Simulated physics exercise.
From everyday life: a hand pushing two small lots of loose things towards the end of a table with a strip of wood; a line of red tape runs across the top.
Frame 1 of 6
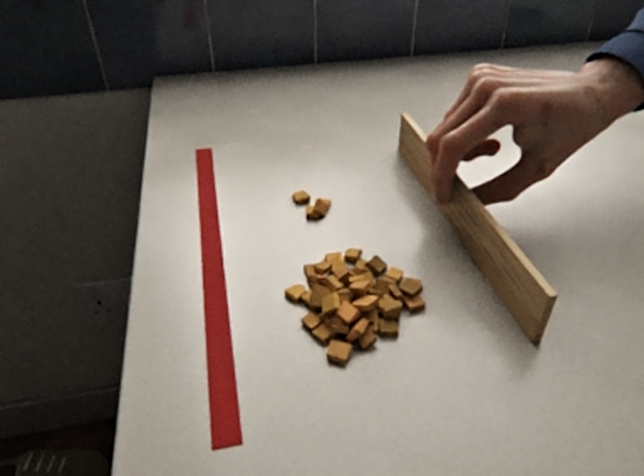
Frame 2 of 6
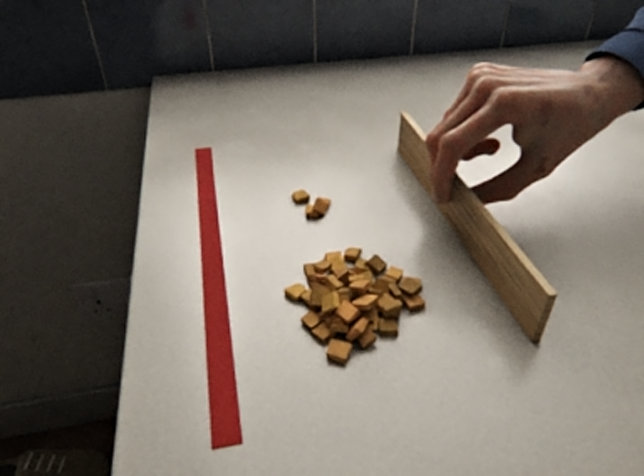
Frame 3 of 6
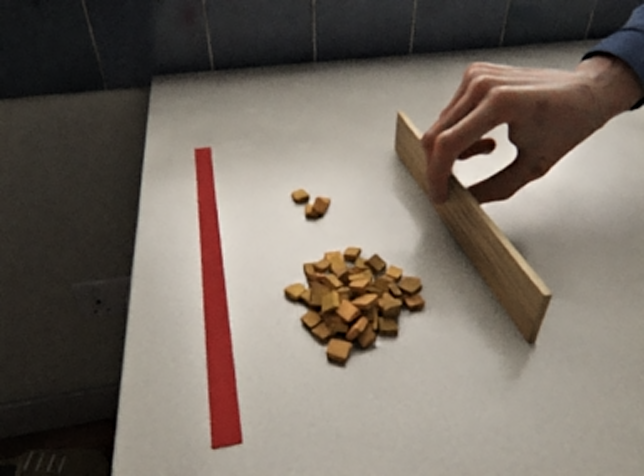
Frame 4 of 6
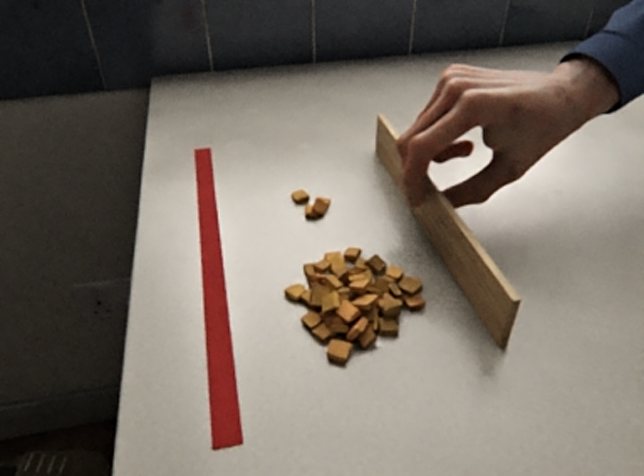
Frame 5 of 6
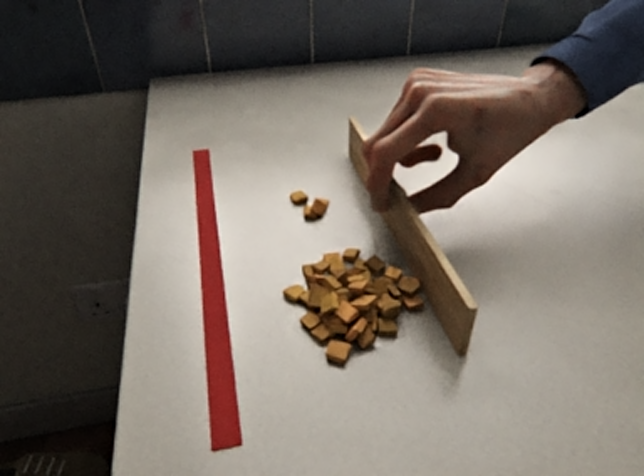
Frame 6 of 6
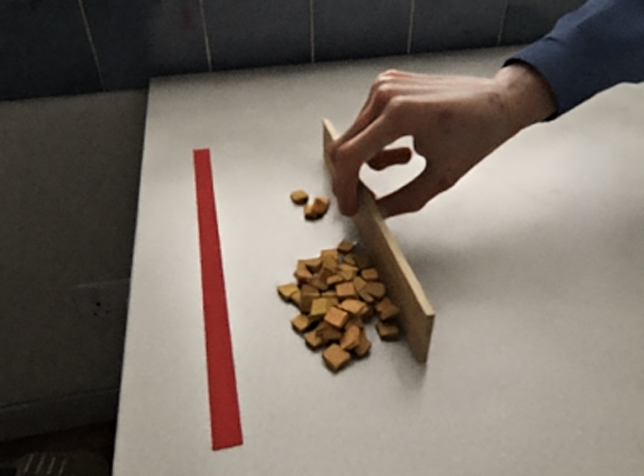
To begin with, a hand holds a strip of wood upright and still on a pale table, right of a larger pile and a smaller cluster of brown squares, with red tape farther left. The hand then slides the strip leftward, reaching the larger pile and nudging it slightly left.
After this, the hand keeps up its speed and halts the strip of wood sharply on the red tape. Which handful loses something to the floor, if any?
The nearer handful won't all make it - some goes over. The farther handful will all make it and stay up.
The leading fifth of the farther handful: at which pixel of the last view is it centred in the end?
Near (184, 221).
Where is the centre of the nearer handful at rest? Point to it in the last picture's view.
Its centre finishes near (163, 331).
Then, 0.36 s later than the last frame, strip of wood still moving, near (276, 203); nearer handful all on the table, its front near (215, 344); farther handful all on the table, its front near (260, 220).
Then, 0.75 s later than the last frame, strip of wood stopped at the red tape; nearer handful just a few over the edge; farther handful all on the table, its front near (180, 231).
Then, 1.03 s later than the last frame, strip of wood stopped at the red tape; nearer handful roughly a quarter over the edge; farther handful all on the table, its front near (180, 231).
When it is over, strip of wood stopped at the red tape; nearer handful roughly a quarter over the edge; farther handful all on the table, its front near (180, 231).
